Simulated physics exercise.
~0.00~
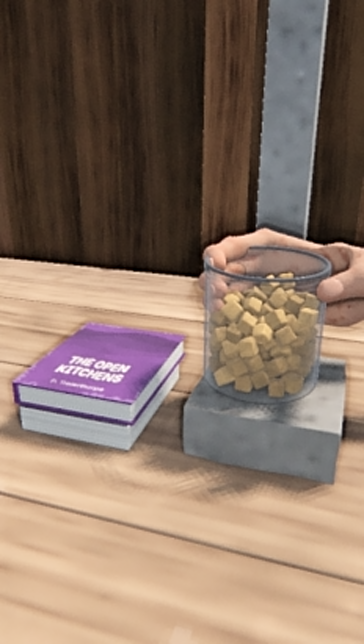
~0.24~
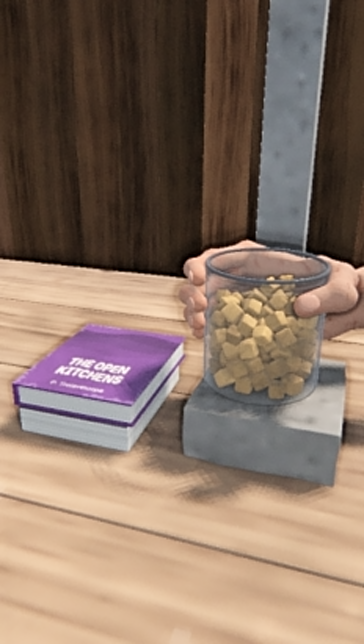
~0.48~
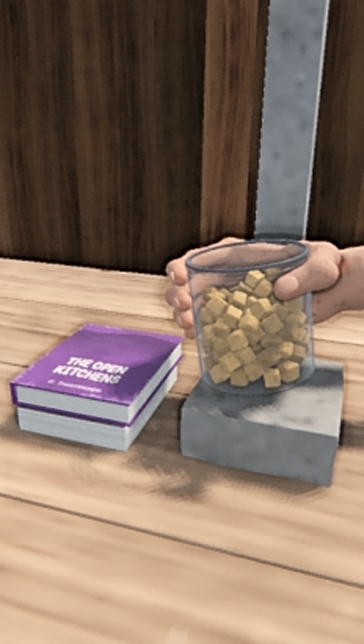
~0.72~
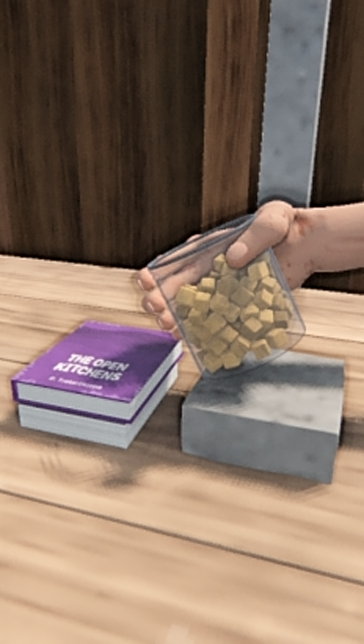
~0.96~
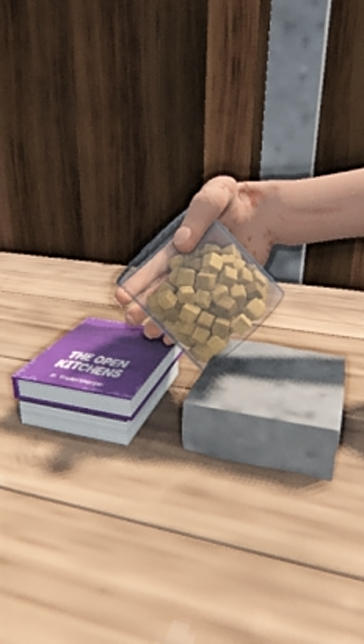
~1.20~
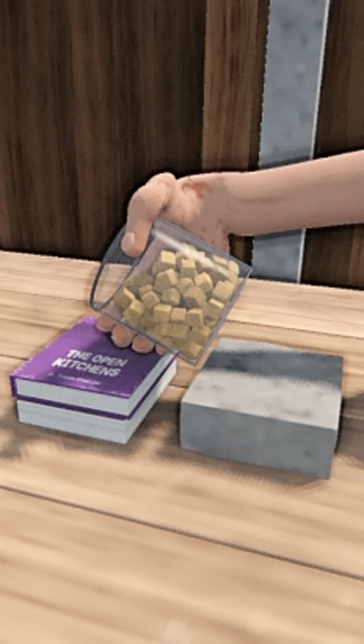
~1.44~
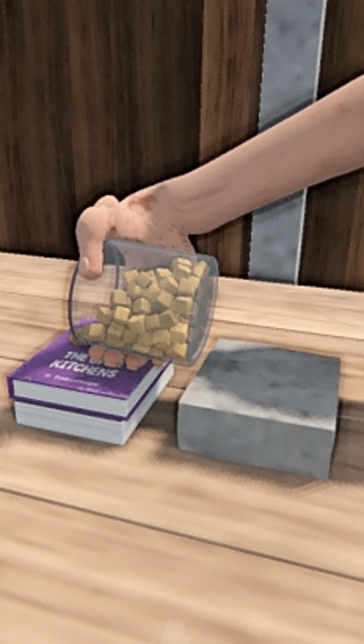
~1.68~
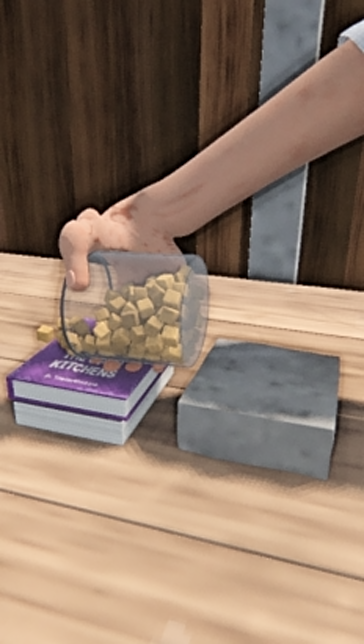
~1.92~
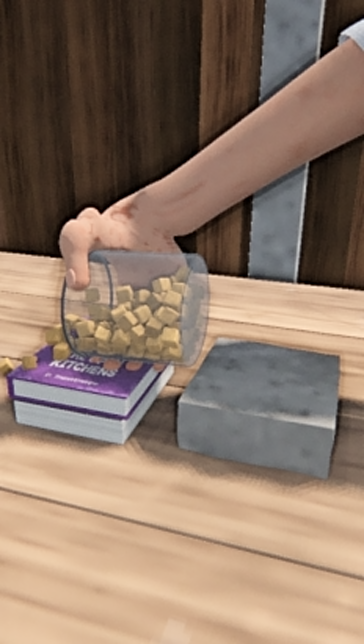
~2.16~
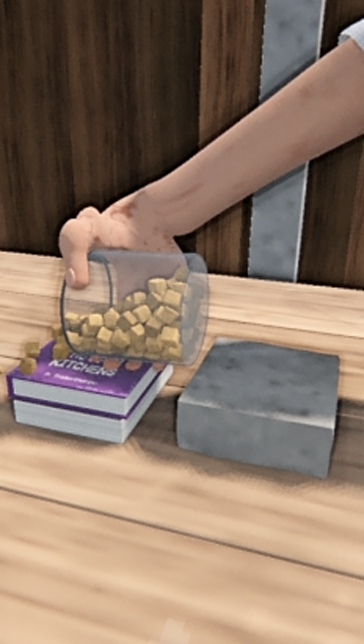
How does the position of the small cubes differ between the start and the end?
At the start the cubes are all in the upright jar above the grey block on the right. By the end they are further left, most of them in the jar lying on its side against the book pile and a few spilled out on the left.
